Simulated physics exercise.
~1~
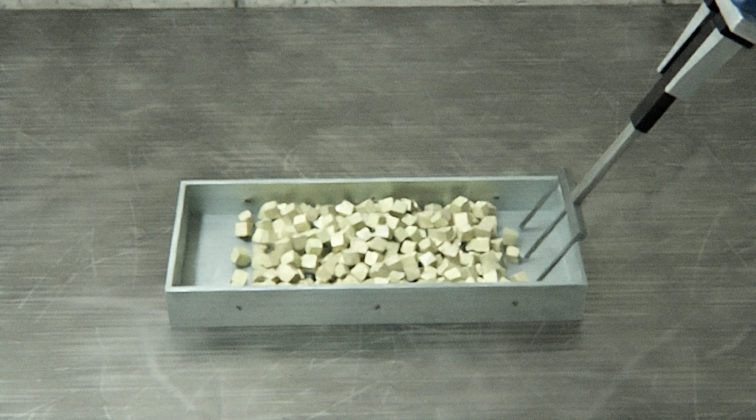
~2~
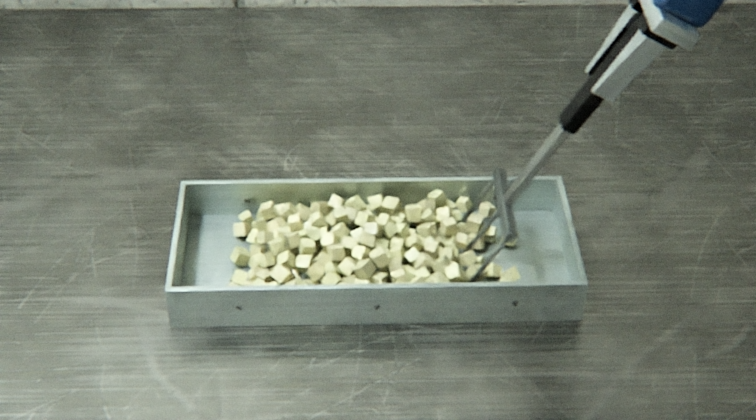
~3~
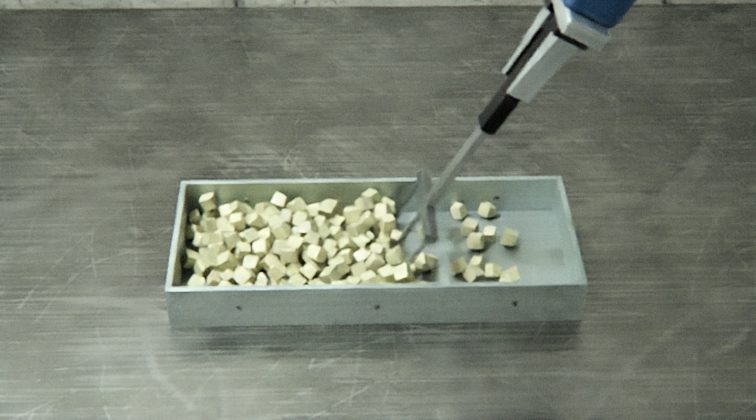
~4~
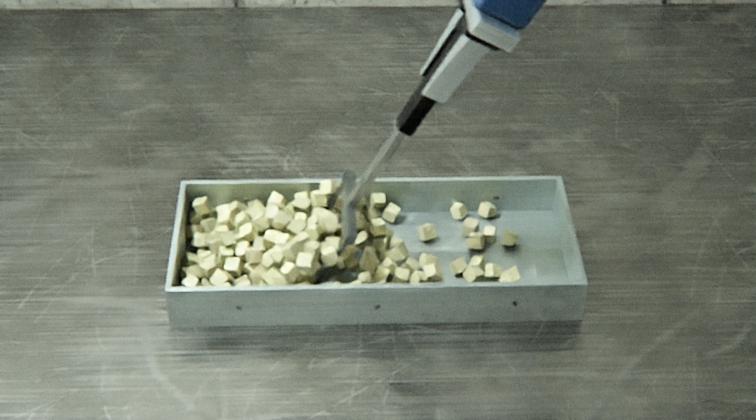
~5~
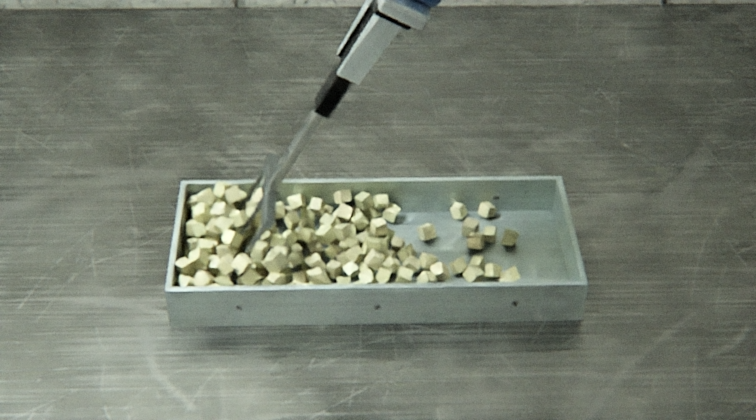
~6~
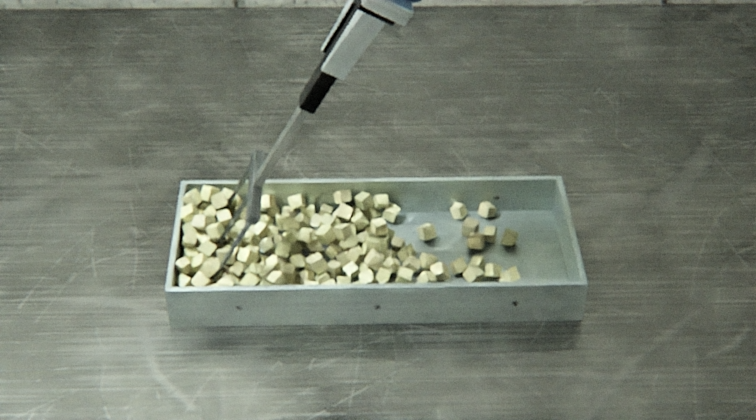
Robot arm with a fork sweeping pale vegetable cubes leftward along a metal tray, leaving them heaped toward the left end.
